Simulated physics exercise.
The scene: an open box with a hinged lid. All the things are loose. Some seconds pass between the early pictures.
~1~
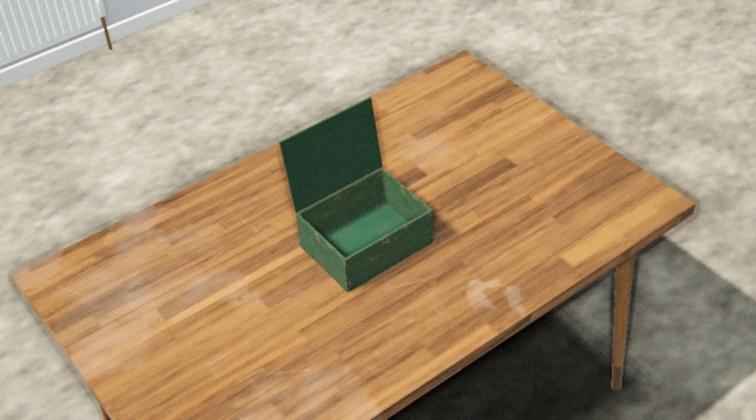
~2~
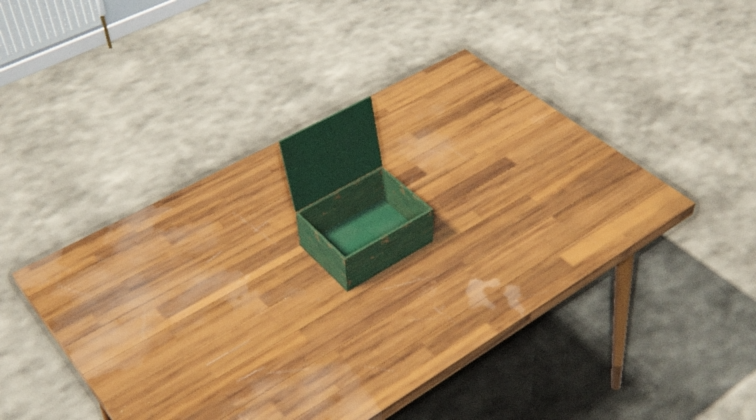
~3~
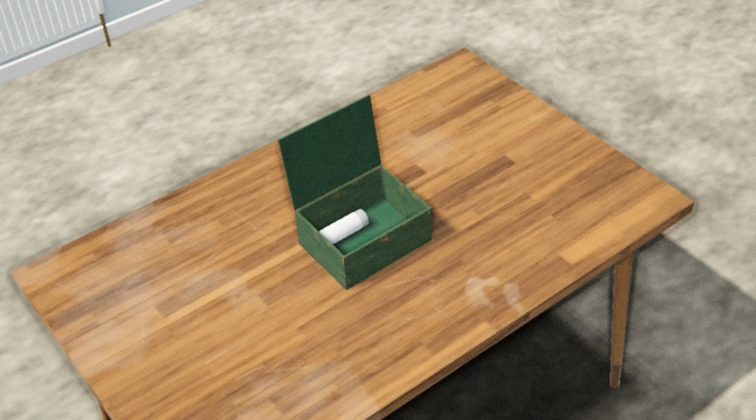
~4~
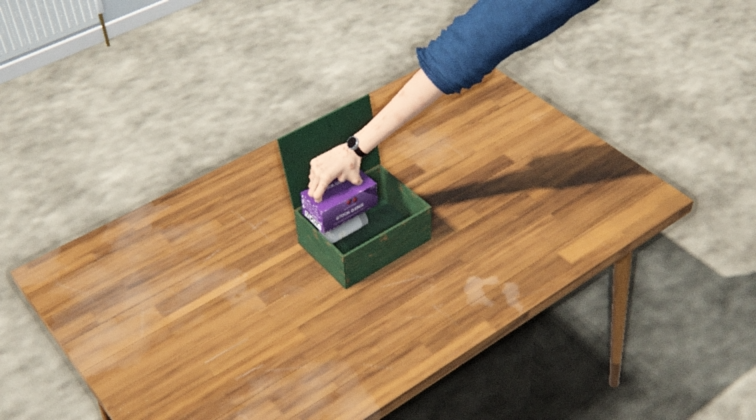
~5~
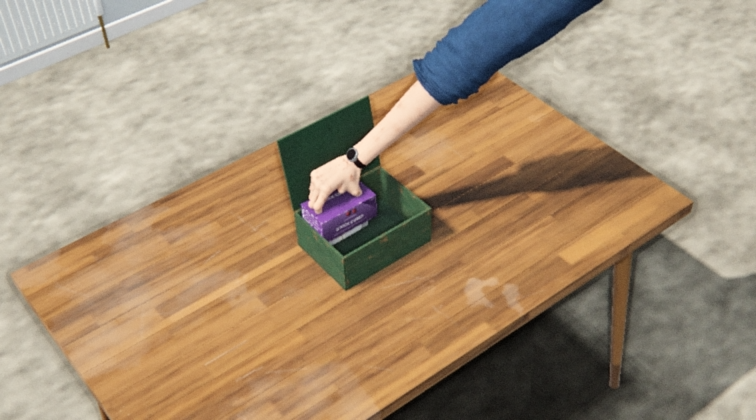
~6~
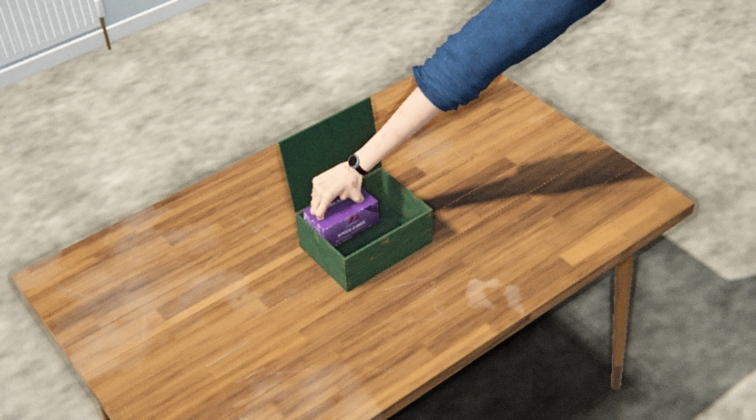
A hand lowers a purple carton into an open green box holding a white shaker.
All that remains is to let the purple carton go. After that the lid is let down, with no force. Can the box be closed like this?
The lid closes.
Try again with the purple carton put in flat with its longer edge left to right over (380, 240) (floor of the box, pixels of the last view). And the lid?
Then it closes.
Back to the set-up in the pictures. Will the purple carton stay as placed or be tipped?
The purple carton ends up tilted.
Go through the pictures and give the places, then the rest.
The last thing is not in view yet, in the first frame.
The last thing is not in view yet, in the second frame.
The last thing is not in view yet; white shaker (341, 229), in the third frame.
Still above its spot; purple carton (340, 199), in the fourth frame.
Still above its spot; purple carton (339, 210), in the fifth frame.
Put in, still held; purple carton (341, 216), in the sixth frame.
Then, 0.90 s later than the last frame, lid starting down; purple carton on its side near (361, 245).
Then, 1.60 s later than the last frame, lid 59° above the rim; purple carton on its side near (361, 245); white shaker moved a little.
Then, 2.10 s later than the last frame, lid 20° above the rim; purple carton on its side near (361, 245); white shaker moved a little.
When it is over, lid shut; lying over in the box, purple carton; white shaker as before. End places, in pixels of the last picture, purple carton near (361, 245).
